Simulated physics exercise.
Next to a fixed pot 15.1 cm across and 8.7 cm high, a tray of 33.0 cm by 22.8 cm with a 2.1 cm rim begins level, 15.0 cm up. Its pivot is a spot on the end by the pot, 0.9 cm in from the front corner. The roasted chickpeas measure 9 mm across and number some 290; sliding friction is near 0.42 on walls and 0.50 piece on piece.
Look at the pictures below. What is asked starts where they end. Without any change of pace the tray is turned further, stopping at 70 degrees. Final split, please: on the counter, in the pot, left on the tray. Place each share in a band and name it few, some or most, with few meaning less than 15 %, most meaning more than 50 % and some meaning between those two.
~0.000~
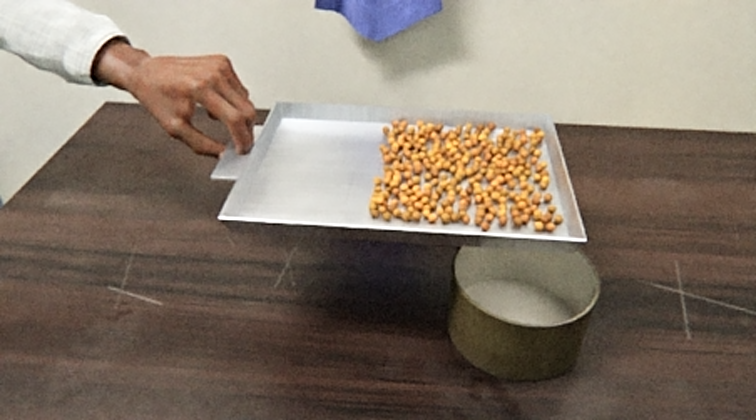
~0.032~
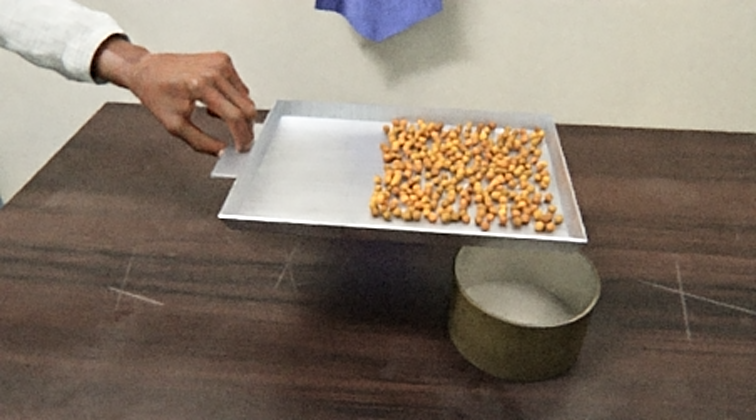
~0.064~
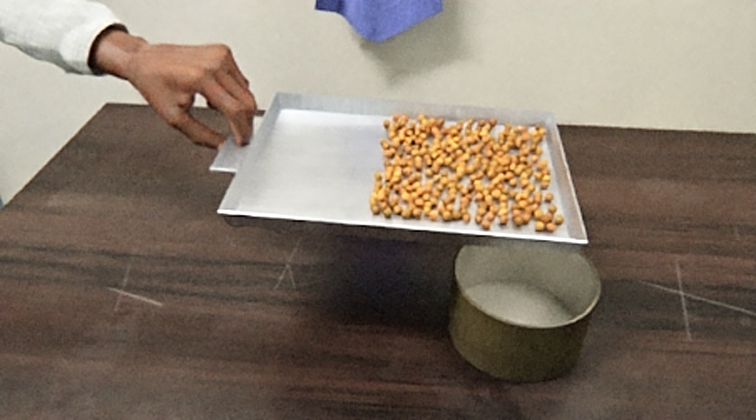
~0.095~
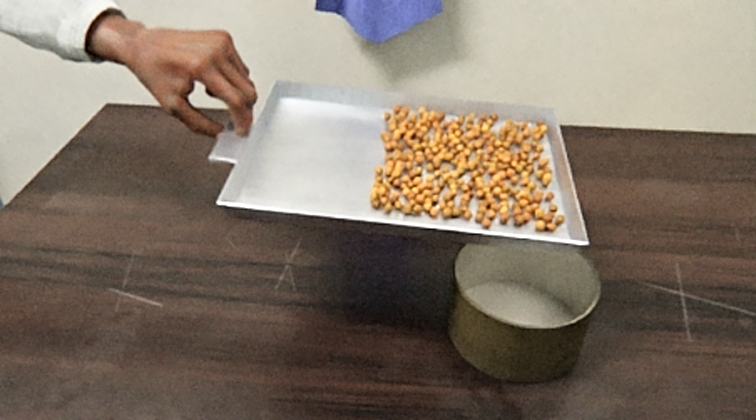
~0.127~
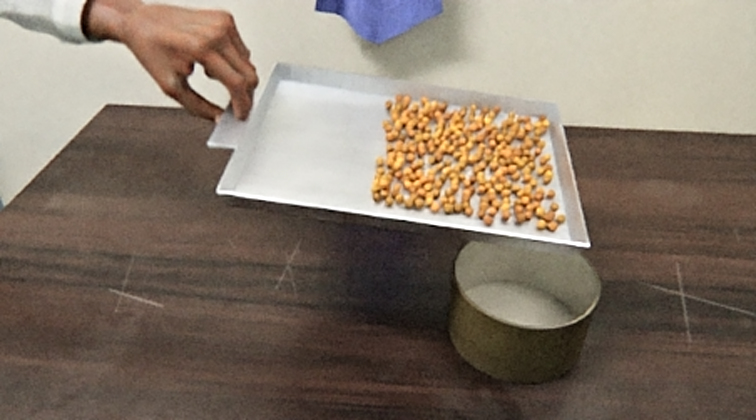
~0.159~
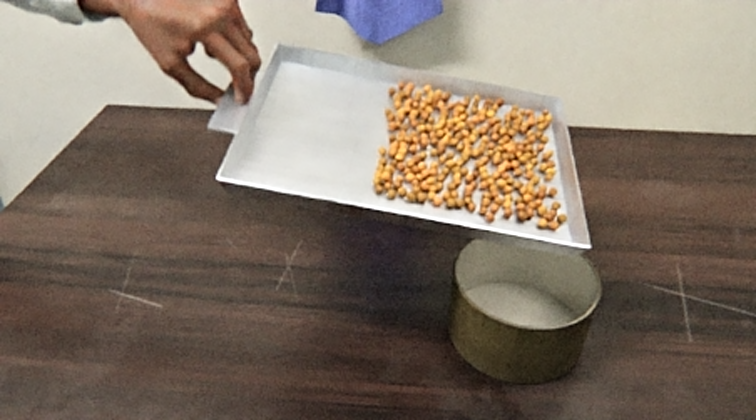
In the end: Counter most, pot few, tray some.
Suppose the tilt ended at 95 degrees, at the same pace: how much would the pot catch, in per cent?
Then about 0 per cent.
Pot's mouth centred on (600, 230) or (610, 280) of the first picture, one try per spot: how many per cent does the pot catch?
Around 0 per cent, then around 50 per cent.
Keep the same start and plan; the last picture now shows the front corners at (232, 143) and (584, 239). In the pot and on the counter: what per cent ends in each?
In the pot: 0 per cent; on the counter: 40 per cent.
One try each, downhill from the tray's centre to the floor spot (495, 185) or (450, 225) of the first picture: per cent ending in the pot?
Near 0 and 0 per cent, in that order.
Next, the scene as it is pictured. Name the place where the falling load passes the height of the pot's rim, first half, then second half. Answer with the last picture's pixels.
Earlier half close to (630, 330), later half at (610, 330) in pixels.
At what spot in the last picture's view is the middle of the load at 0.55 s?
Estimated load position: Around (568, 155).
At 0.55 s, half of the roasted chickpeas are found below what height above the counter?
Around 24 cm up.
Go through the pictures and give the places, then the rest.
In the first frame, tray tilt 0 degrees, front corners at (227, 214) and (578, 235); middle of the pieces at (461, 169); pot at (525, 271).
In the second frame, tray tilt 1 degrees, front corners at (227, 213) and (578, 236); middle of the pieces at (462, 168).
In the third frame, tray tilt 2 degrees, front corners at (227, 208) and (579, 237); middle of the pieces at (462, 166).
In the fourth frame, tray tilt 5 degrees, front corners at (226, 199) and (580, 238), lowest corner right front; middle of the pieces at (463, 161).
In the fifth frame, tray tilt 8 degrees, front corners at (226, 188) and (581, 240), lowest corner right front; middle of the pieces at (465, 155).
In the sixth frame, tray tilt 12 degrees, front corners at (226, 175) and (583, 241), lowest corner right front; middle of the pieces at (468, 148); pot at (526, 274). Its pace works out near 125 degrees a second.
After 0.40 s, tilt 42 degrees; the tray holds 100 %, the pot 0 %.
After 0.55 s, tilt 61 degrees; the tray holds 100 %, the pot 0 %.
After 0.84 s, tilt 70 degrees; the tray holds 55 %, the pot 0 %.
In the end, at 2.2 s, counter 75 %, pot 0 %, tray 25 %.
